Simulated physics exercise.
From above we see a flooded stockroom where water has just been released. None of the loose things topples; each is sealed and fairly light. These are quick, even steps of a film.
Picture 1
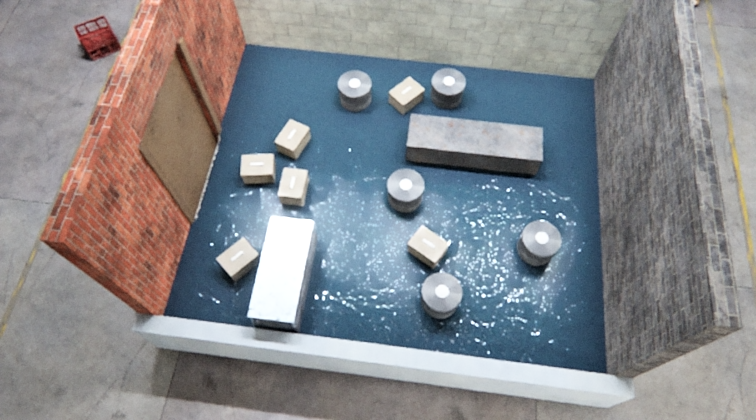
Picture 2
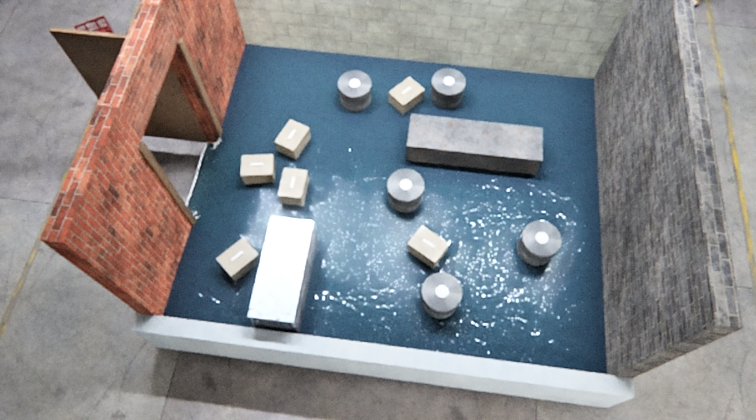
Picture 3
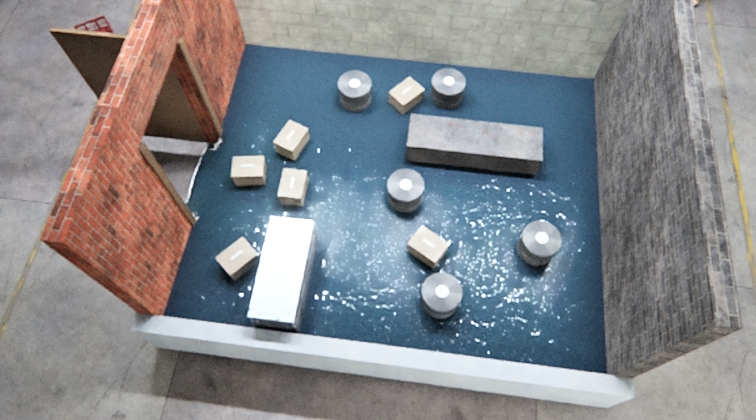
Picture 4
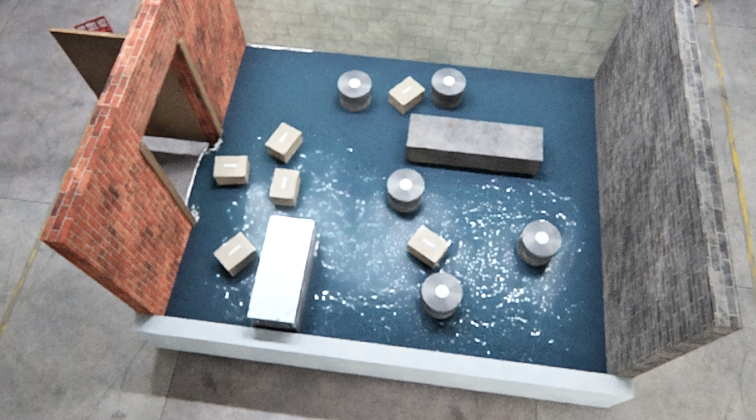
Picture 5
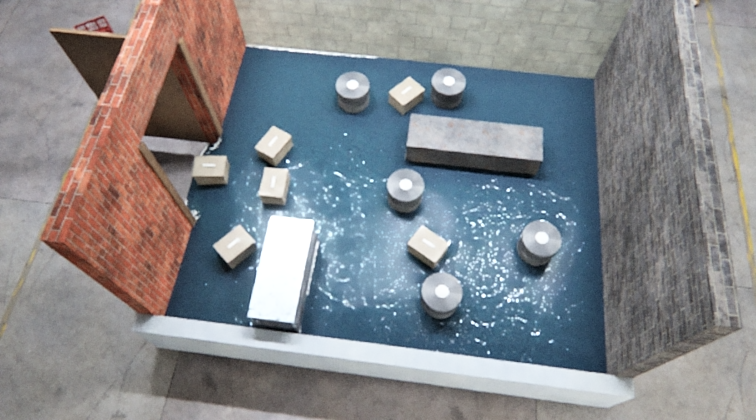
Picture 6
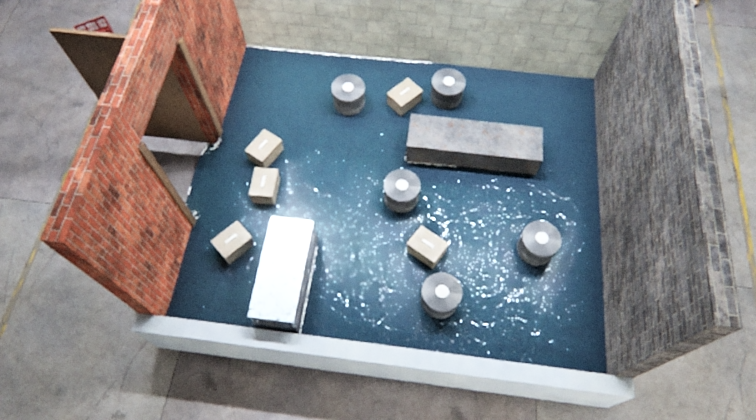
Seen from a fixed, high view, a flooded stockroom of dark blue water sits between a red brick wall on the left and a grey one on the right. Pale boxes, round grey tubs, a long grey block and a shiny white block stand in the water. A brown door in the brick wall swings open, and the left-hand boxes drift left, one leaving view by the doorway.
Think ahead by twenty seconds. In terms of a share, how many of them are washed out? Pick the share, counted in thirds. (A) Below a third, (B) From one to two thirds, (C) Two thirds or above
Answer: C.
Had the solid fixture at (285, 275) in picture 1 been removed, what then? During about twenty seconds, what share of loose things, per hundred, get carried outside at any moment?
Roughly 70 in a hundred.
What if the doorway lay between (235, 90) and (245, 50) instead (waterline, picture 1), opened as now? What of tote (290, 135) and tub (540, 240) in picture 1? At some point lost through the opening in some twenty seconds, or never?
As listed: Carried outside, still in.
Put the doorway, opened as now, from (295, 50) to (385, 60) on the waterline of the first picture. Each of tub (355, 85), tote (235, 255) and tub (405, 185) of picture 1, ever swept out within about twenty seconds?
Swept away, remains, swept away.
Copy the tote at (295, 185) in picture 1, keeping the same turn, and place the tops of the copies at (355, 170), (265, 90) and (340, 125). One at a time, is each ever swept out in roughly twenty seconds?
For the three copies in the stated order: Escaped, escaped, escaped.
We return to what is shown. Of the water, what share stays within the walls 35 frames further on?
I'd put it close to 52 percent.
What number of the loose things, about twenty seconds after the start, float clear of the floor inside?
It adds up to 2.
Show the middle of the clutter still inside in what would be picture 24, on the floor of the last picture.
It lands somewhere near (322, 191).
A moment on, 3 of 11 are out; 8 afloat.
Next, 3 of 11 are out; 8 afloat.
Later, 8 of 11 are out; 3 afloat.
In the end, 9 of 11 are out; 2 afloat.
